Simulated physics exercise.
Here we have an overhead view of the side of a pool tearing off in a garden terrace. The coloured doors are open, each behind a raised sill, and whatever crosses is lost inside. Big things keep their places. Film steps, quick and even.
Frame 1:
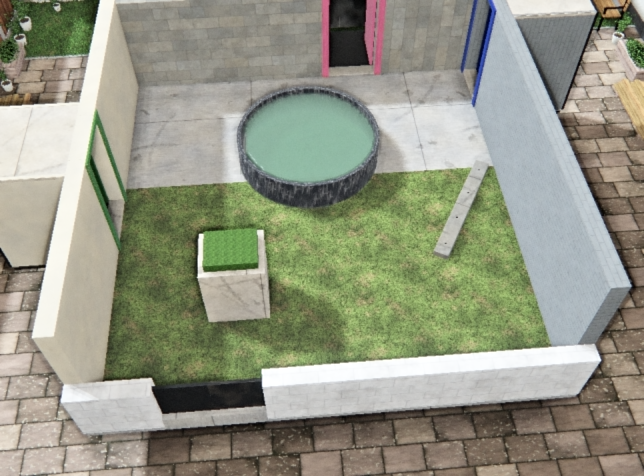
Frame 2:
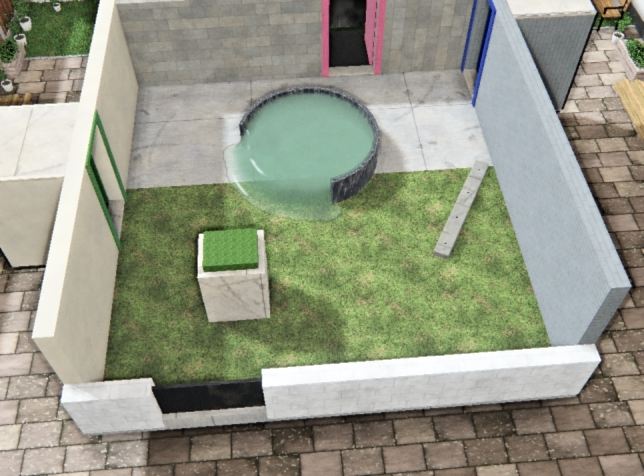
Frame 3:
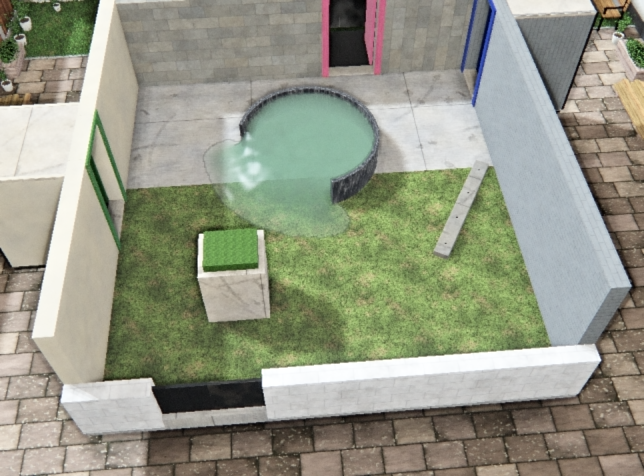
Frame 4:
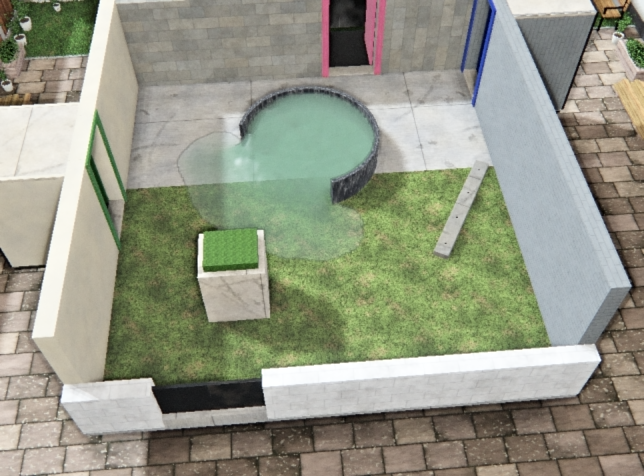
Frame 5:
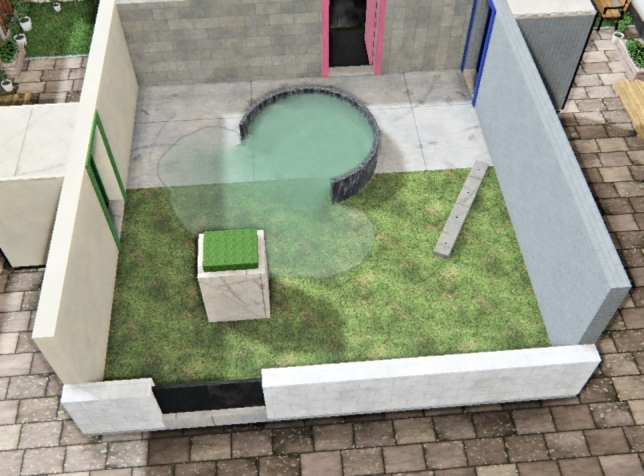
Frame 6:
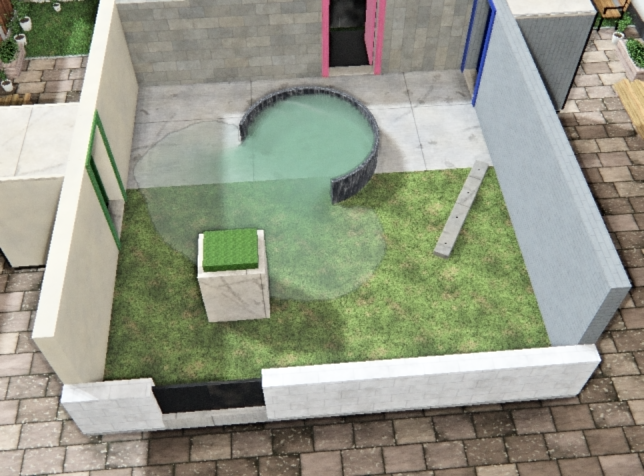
Round dark-walled pool in a walled garden terrace losing its front-left side, green water pouring out and spreading across the grass.
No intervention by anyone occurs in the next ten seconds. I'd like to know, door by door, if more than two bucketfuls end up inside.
Blue door: Never tops two buckets. Green door: Tops two buckets. Pink door: Never tops two buckets.
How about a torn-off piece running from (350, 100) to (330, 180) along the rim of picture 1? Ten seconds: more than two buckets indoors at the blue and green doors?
Outcome: Blue overshoots; green remains short.
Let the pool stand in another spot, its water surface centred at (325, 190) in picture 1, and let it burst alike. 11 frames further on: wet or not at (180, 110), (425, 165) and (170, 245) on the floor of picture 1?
Spot by spot, in the order asked: Untouched, untouched, swamped.
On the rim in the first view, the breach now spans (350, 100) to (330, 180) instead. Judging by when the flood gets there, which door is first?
I'd say the blue-painted one.
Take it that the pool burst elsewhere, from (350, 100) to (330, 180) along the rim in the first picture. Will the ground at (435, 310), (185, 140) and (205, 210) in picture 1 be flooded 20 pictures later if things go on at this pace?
Submerged, bone-dry, bone-dry.
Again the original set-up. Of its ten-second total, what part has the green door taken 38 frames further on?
Around 100 %.
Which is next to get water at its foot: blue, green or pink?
That's the one in green.
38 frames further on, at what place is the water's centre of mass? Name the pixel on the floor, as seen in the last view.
I'd mark it close to (253, 253).
A moment on, water covers 30 % of the floor; the blue door not reached, the green door wet at the sill, nothing in, the pink door not reached.
Next, water covers 40 % of the floor; the blue door not reached, the green door under two buckets in, the pink door not reached.
Then, water covers 55 % of the floor; the blue door not reached, the green door over two buckets in, the pink door not reached.
Later, water covers 70 % of the floor; the blue door not reached, the green door over two buckets in, the pink door not reached.
In the end, water covers 90 % of the floor; the blue door not reached, the green door over two buckets in, the pink door wet at the sill, nothing in.
